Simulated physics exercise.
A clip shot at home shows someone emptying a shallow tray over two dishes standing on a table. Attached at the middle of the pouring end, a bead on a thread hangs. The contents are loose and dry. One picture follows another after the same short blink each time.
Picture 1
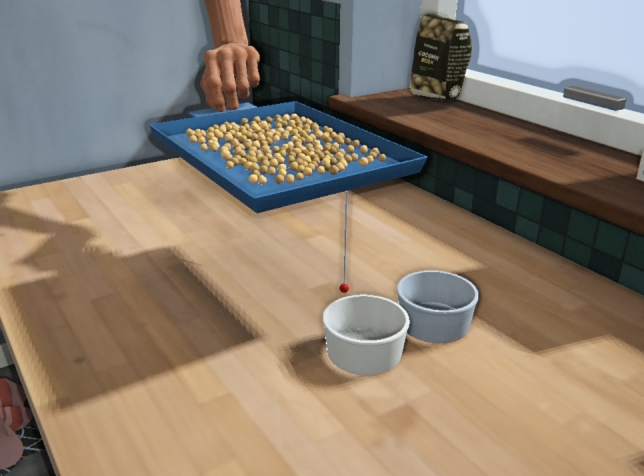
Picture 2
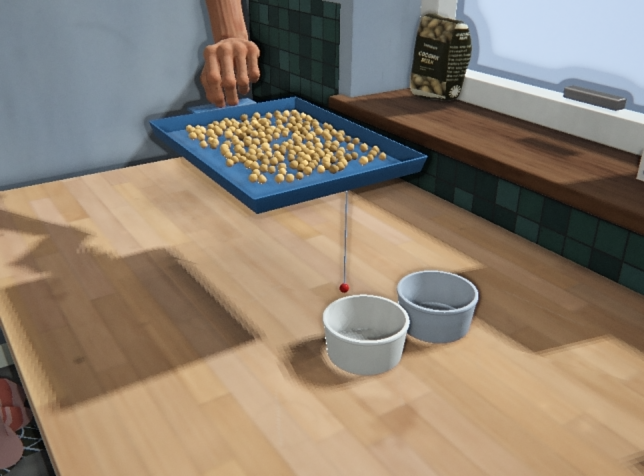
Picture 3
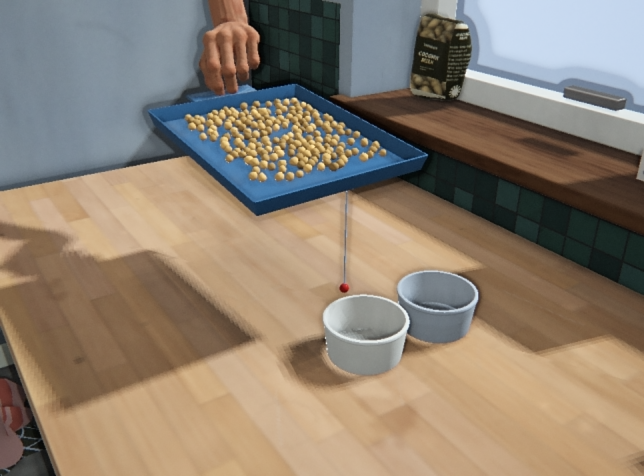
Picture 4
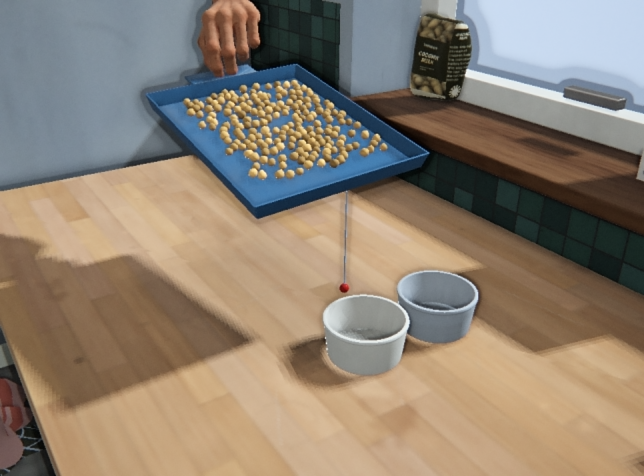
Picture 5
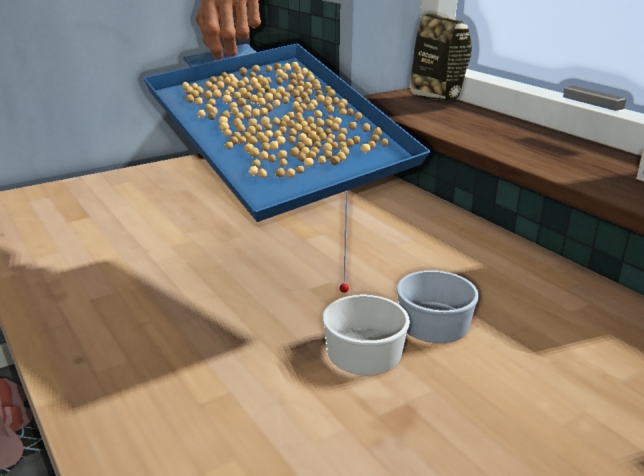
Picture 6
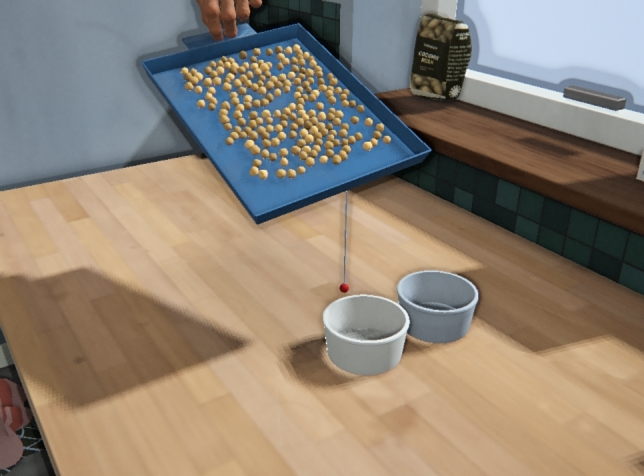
A blue tray of small round tan pieces starts out level, then tilts steadily as a hand raises its back end, the front left corner lowest, while two dishes and a red bead on a thread stay still.
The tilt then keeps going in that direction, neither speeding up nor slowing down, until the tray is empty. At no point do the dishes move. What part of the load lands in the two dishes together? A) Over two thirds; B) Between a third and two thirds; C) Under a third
C.
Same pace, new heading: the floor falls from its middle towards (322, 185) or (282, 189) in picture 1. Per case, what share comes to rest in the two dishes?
Shares, approx.: 40 %, then 0 %.
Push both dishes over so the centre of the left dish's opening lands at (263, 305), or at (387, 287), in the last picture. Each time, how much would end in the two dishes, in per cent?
Trial 1 near 10 percent, trial 2 near 0 percent.
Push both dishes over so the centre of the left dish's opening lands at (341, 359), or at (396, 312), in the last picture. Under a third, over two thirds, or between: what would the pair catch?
Trial 1 - below one third. Trial 2 - under a third.
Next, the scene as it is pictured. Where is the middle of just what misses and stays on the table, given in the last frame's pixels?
I'd put the middle somewhere around (288, 392) in the last picture.
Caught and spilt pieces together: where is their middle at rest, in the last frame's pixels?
(293, 386).
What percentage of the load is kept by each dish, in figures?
Near 20 in a hundred for the left dish; near 0 for the right dish.
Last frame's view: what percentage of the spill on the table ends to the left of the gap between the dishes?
Looks to be around 90 per cent of the spill.
Soon, tray tipped steeply; most on the tray; a stray few outside both; about a quarter in the air.
A while on, tray tipped past a quarter turn; about a quarter on the tray; a small part in the left dish; about half outside both; about a quarter in the air.
Towards the end, tray tipped past a quarter turn; about a quarter in the left dish; most outside both.
Finally, tray tipped past a quarter turn; about a quarter in the left dish; none in the right dish; most outside both.
